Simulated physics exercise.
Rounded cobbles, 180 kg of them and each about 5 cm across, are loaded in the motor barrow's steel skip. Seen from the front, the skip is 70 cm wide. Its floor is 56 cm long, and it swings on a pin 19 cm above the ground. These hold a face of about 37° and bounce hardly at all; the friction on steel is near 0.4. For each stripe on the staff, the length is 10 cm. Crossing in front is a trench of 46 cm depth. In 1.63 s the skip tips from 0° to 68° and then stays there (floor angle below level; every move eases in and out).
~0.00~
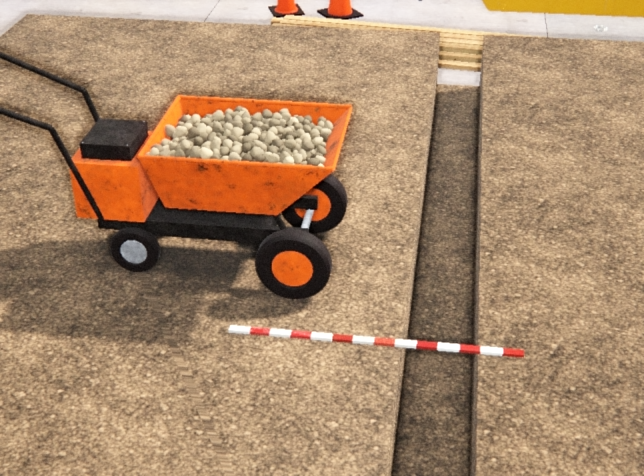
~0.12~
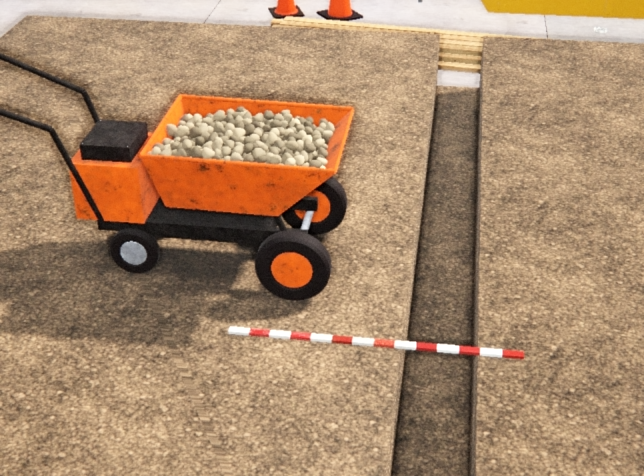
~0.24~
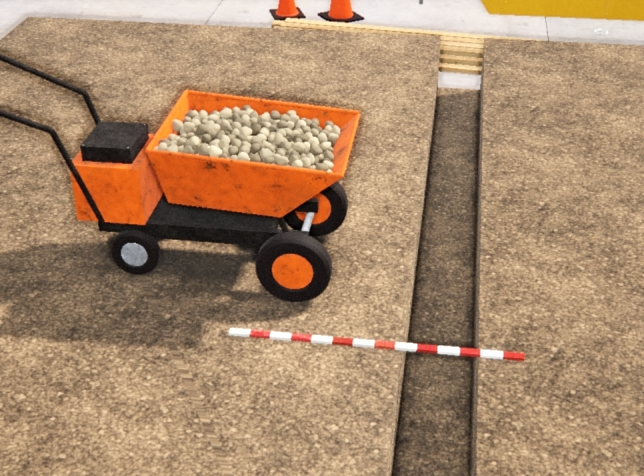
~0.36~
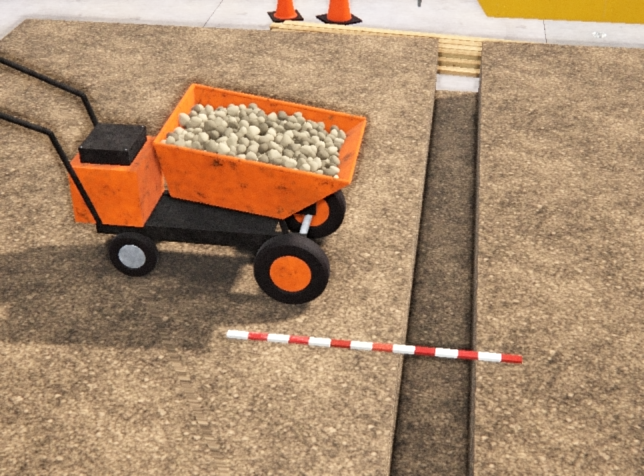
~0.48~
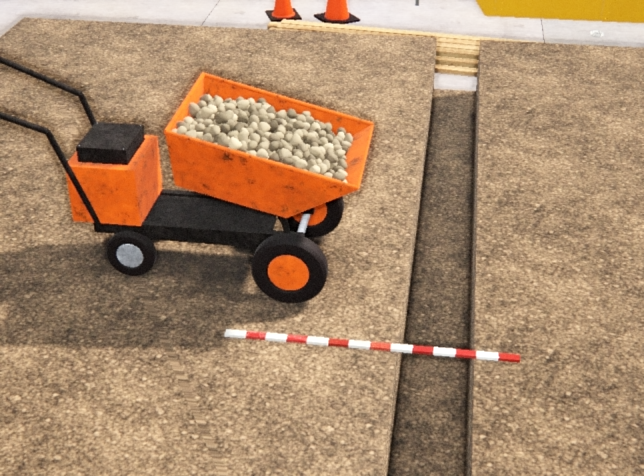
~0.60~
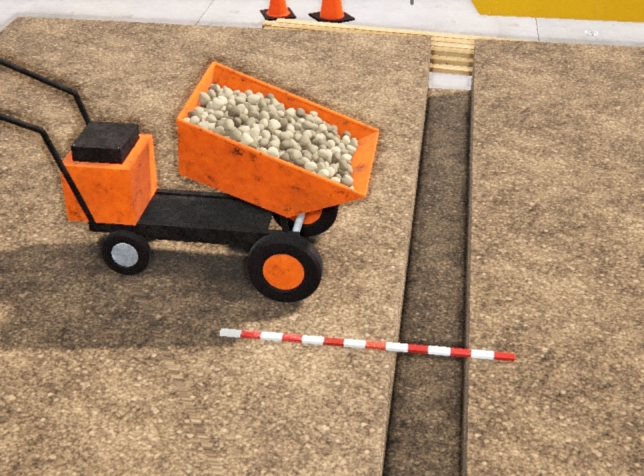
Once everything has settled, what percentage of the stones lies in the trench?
I would say 86 percent.
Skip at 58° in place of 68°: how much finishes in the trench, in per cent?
About 80 per cent would end up in the trench.
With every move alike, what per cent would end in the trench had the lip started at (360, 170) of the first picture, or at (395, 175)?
About 55 per cent from the first spot, about 20 from the second.
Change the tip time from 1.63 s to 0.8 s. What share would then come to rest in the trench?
Then about 70 per cent.
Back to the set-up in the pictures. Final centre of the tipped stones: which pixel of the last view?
Roughly (441, 329), I'd say.
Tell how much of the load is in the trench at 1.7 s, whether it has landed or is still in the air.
By that point it's something like 45 in a hundred.
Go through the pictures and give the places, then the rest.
Lip at (333, 169), floor tilted 0°, highest stones at (249, 122), in the first picture.
The skip is at 1°, its lip at (335, 172); the top of the load is at (251, 122); the stones move at 0.2 m/s on average, in the second picture.
Lip at (342, 176), floor tilted 4°, highest stones at (246, 122); the stones move at 0.3 m/s on average, in the third picture.
Lip at (349, 183), floor tilted 8°, highest stones at (222, 118); the stones move at 0.4 m/s on average, in the fourth picture.
Lip at (358, 188), floor tilted 14°, highest stones at (222, 108); the stones move at 0.5 m/s on average, in the fifth picture.
Lip at (365, 196), floor tilted 21°, highest stones at (216, 98); the stones move at 0.6 m/s on average, in the sixth picture.
After 1.2 s the floor is at 57°; 99 % in the skip, 1 % in the trench; the foremost stones are at (424, 244).
After 1.7 s the floor is at 68°; 45 % in the skip, 47 % in the trench, 8 % past the trench; the foremost stones are at (533, 285).
After 2.1 s the floor is at 68°; 18 % in the skip, 68 % in the trench, 14 % past the trench; the foremost stones are at (610, 296).
After 4.0 s the floor is at 68°; 0 % in the skip, 86 % in the trench, 14 % past the trench; the foremost stones are past the picture's edge.
